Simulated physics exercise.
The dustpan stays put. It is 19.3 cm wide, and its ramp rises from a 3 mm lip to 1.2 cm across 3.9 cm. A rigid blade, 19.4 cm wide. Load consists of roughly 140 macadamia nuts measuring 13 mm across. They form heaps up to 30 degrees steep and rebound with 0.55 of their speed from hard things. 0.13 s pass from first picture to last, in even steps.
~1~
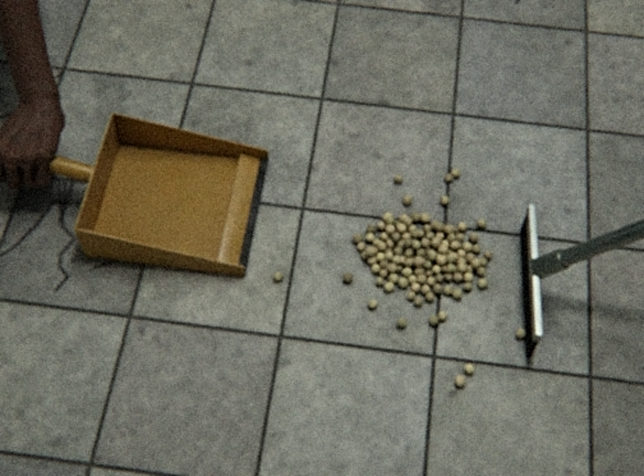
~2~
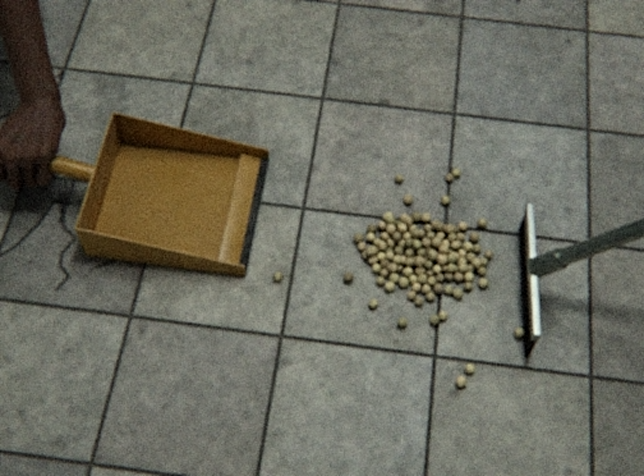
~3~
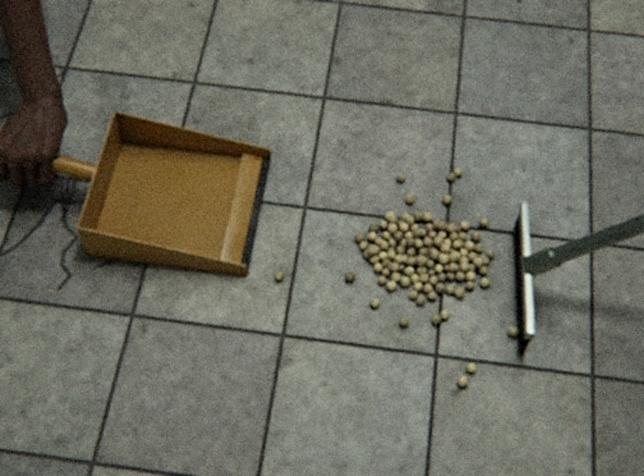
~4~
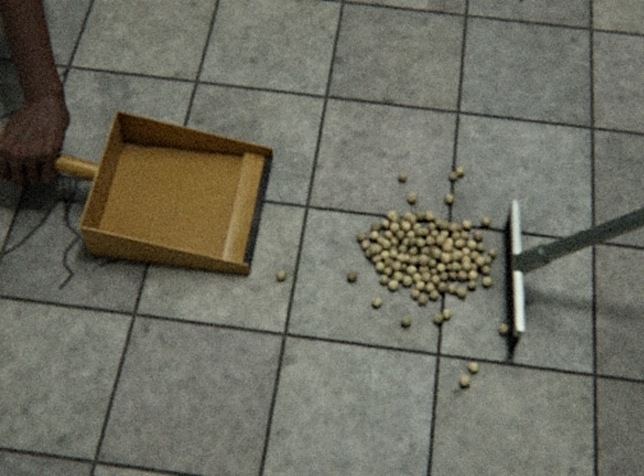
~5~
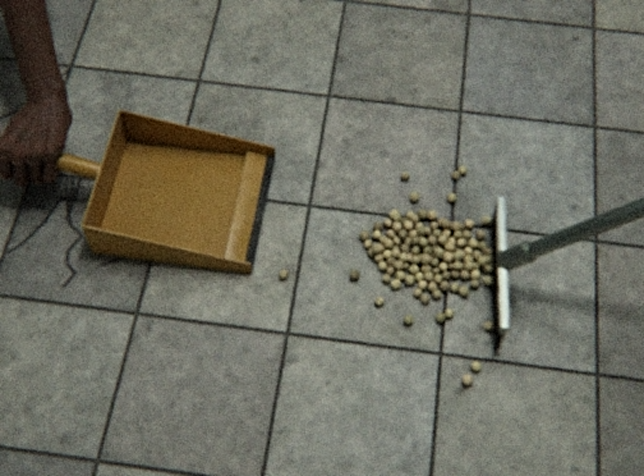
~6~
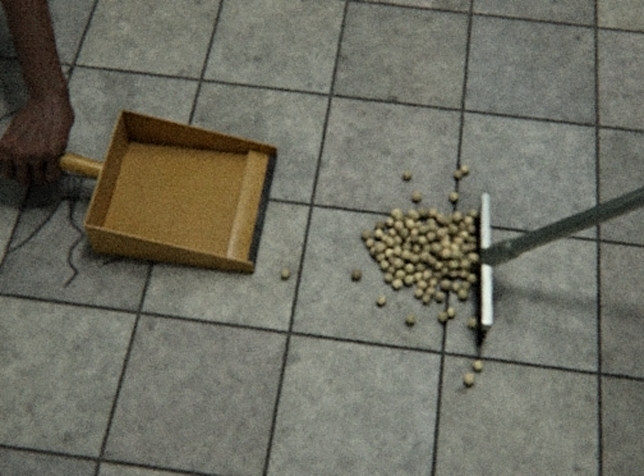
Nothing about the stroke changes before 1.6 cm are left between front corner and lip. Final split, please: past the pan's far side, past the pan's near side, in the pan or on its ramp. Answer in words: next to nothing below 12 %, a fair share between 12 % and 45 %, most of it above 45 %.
Past the pan's far side - a fair share; past the pan's near side - a fair share; in the pan or on its ramp - a fair share.
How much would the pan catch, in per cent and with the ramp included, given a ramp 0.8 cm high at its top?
That change would give about 40 per cent.
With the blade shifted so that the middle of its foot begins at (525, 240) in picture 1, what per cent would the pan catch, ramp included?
Around 35 %.
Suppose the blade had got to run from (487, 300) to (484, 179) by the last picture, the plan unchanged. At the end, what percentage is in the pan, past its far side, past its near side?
Final per cent - pan 20, far 20, near 25.
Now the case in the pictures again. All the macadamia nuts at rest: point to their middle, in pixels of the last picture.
(221, 222).
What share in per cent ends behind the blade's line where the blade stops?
My guess is close to 15 per cent.
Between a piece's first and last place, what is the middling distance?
That distance is close to 30 cm.
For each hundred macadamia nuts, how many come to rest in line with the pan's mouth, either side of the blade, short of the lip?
Roughly 20 percent.
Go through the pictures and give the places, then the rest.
The first picture shows blade from (537, 337) to (530, 211), moved 0.0 cm, 0 of the pieces shifted so far; middle of the pieces at (420, 253); pan at (166, 205).
The second picture shows blade from (535, 336) to (529, 211), moved 0.3 cm, 0 of the pieces shifted so far; middle of the pieces at (421, 252).
The third picture shows blade from (529, 335) to (523, 209), moved 1.3 cm, 1 of the pieces shifted so far; middle of the pieces at (422, 252).
The fourth picture shows blade from (519, 332) to (514, 207), moved 2.8 cm, 1 of the pieces shifted so far; middle of the pieces at (424, 251).
The fifth picture shows blade from (503, 329) to (500, 204), moved 5.1 cm, 2 of the pieces shifted so far; middle of the pieces at (427, 250).
The sixth picture shows blade from (486, 326) to (484, 201), moved 7.5 cm, 71 of the pieces shifted so far; middle of the pieces at (427, 248); pan at (175, 201).
Then, 0.17 s after the last picture, middle of the blade 15 cm from the lip; 0 % over the lip, far side 5 %, near side 20 %.
Then, 0.28 s after the last picture, middle of the blade 6 cm from the lip; 0 % over the lip, far side 10 %, near side 25 %.
Then, 0.52 s after the last picture, middle of the blade 2 cm from the lip; 40 % over the lip, far side 15 %, near side 25 %.
In the end, far side 15 %, near side 25 %, pan 35 %, in front of the lip or behind the blade 20 %.
